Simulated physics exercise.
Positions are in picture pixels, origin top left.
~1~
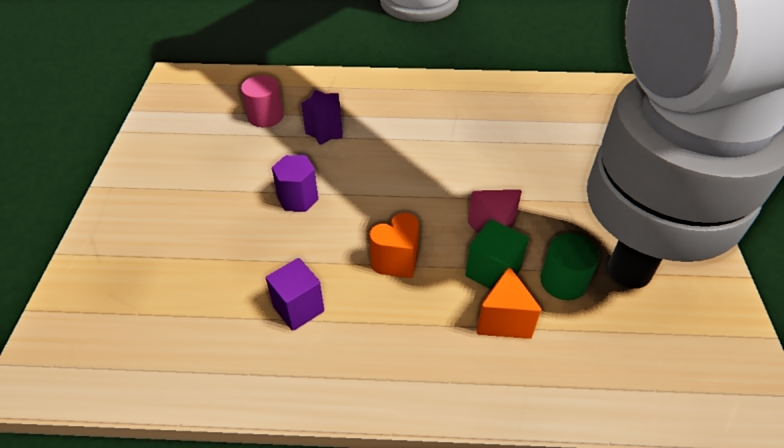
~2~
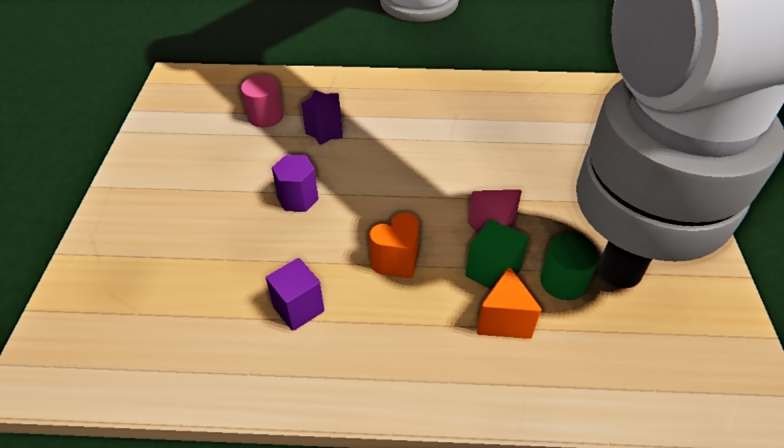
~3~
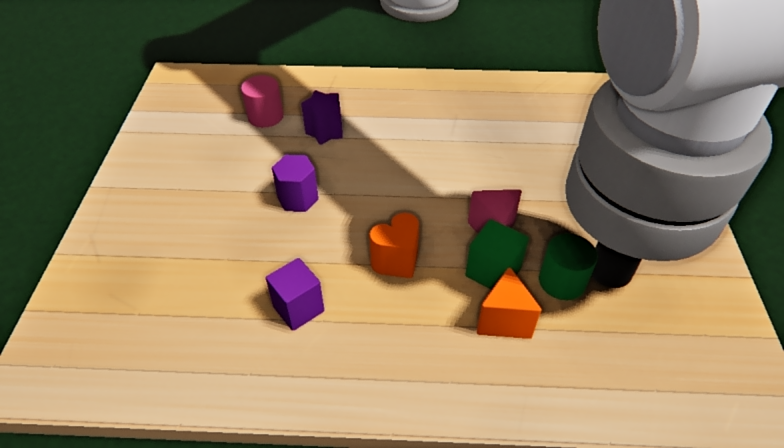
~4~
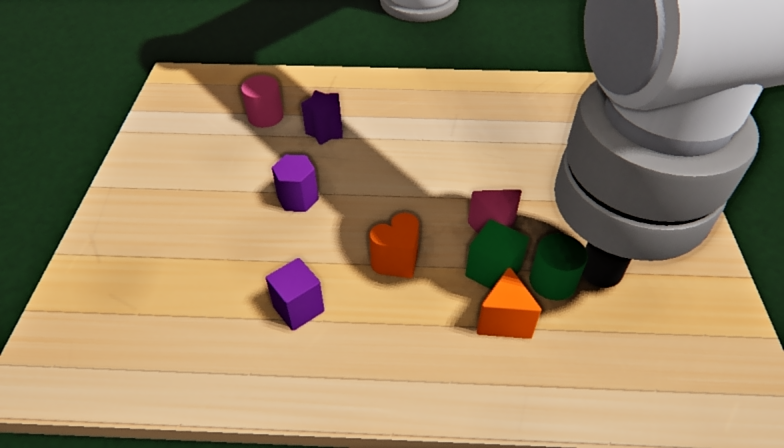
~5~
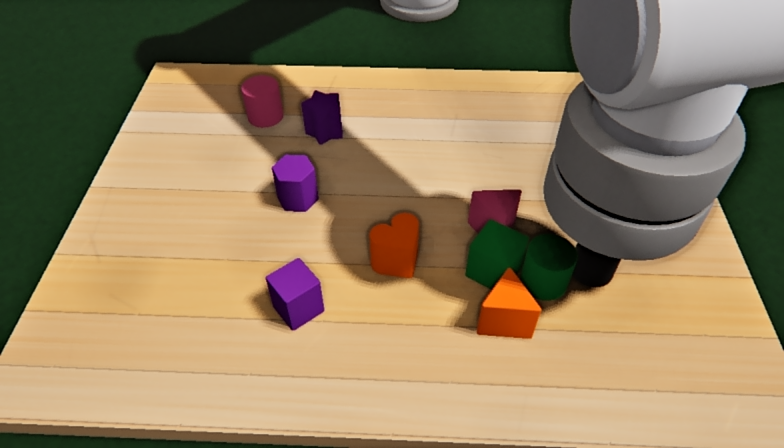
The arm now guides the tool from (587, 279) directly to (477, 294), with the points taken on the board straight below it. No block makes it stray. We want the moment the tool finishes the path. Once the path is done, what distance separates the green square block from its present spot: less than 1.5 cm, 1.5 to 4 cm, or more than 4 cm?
Shift: Over 4 cm.
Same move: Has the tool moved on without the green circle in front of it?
I believe not.
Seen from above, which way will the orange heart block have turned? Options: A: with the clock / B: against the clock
B
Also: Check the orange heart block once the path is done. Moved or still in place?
At the moment the path ends, the orange heart block no longer stands where it did.
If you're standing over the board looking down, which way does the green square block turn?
From overhead, clockwise.
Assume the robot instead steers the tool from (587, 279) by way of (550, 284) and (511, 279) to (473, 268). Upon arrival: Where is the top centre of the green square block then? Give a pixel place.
The middle of its top is at (391, 214).
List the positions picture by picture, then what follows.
In the first picture, tool tip at (629, 272); block tops, orange heart block at (397, 231); green square block at (500, 241); orange triangle at (511, 294); green circle at (575, 251).
In the second picture, tool at (620, 271); blocks unchanged.
In the third picture, tool at (610, 271); blocks unchanged.
In the fourth picture, tool at (601, 271); green circle at (563, 251).
In the fifth picture, tool at (591, 271); orange heart block at (397, 231); green square block at (500, 241); orange triangle at (511, 294); green circle at (553, 251).
What follows on the original path. One third of the way, tool at (554, 275); green square block at (467, 235), turned 15° anticlockwise; green circle at (513, 248).
Two thirds of the way, tool at (516, 280); orange heart block at (387, 228); green square block at (435, 225); green circle at (475, 246).
At the end, tool at (479, 285); orange heart block at (371, 223), turned 30° anticlockwise; green square block at (415, 214), turned 20° clockwise; orange triangle at (497, 299), turned 60° anticlockwise; green circle at (440, 245).
